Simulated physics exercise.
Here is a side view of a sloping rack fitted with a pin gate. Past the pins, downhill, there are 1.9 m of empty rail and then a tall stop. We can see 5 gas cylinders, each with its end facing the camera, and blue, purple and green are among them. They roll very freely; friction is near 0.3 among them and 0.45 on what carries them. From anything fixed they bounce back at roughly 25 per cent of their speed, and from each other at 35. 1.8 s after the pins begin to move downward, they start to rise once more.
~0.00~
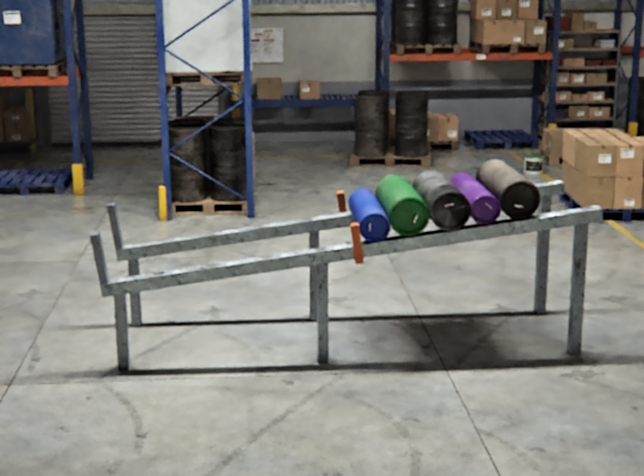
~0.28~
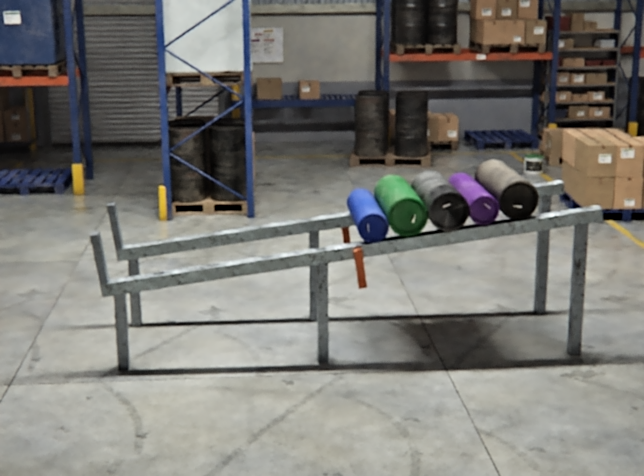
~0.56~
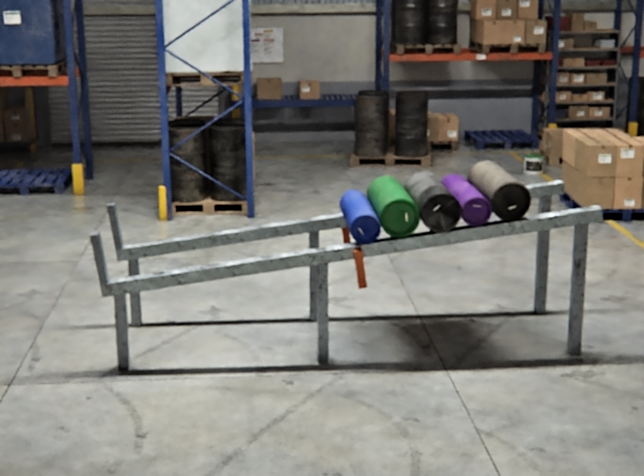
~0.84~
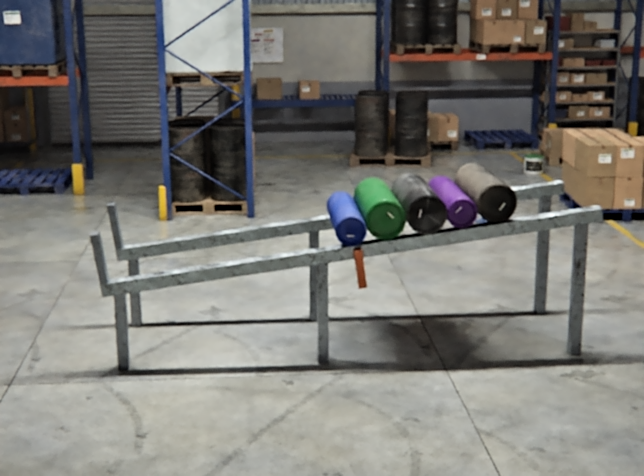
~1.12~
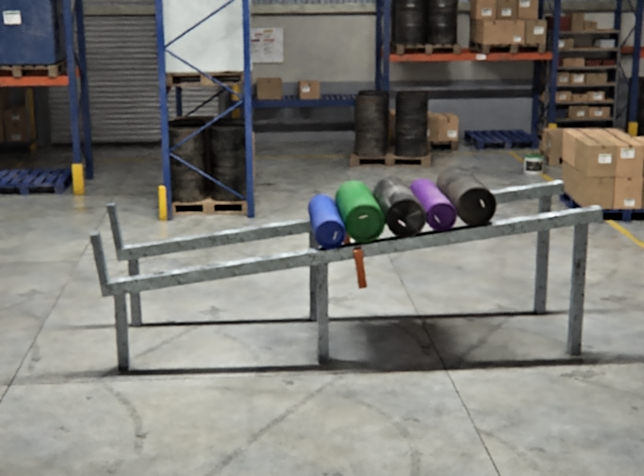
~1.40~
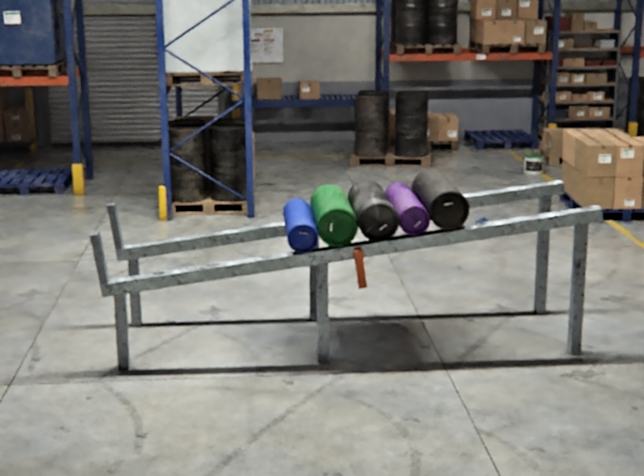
A sloping metal rack held five cylinders in a row, blue, green, gray, purple and dark gray, until its orange pins dropped and they all rolled a short way down to the left together.
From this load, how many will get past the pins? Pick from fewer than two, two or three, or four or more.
The number is four or more.
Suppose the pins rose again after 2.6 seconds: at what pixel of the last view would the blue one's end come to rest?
It would finish close to (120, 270) in the last picture.
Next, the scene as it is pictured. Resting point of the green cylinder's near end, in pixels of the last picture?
Roughly (156, 256).
By 1.6 s, blue is on the rails, 55 cm below the pins, rolling left; purple is on the rails, 25 cm above the pins, rolling left; green is on the rails, 30 cm below the pins, rolling left; 2 through so far.
By 1.7 s, blue is on the rails, 65 cm below the pins, rolling left; purple is on the rails, 20 cm above the pins, rolling left; green is on the rails, 40 cm below the pins, rolling left; 3 through so far.
By 1.8 s, blue is on the rails, 75 cm below the pins, rolling left; purple is on the rails, 10 cm above the pins, rolling left; green is on the rails, 50 cm below the pins, rolling left; 3 through so far.
By 2.0 s, blue is on the rails, 100 cm below the pins, rolling left; purple is in the air, 15 cm below the pins, rolling left; green is on the rails, 70 cm below the pins, rolling left; 4 through so far.
Finally (3.1 s), blue is on the rails, 170 cm below the pins; purple is on the rails, 90 cm below the pins; green is on the rails, 145 cm below the pins; 4 through so far.
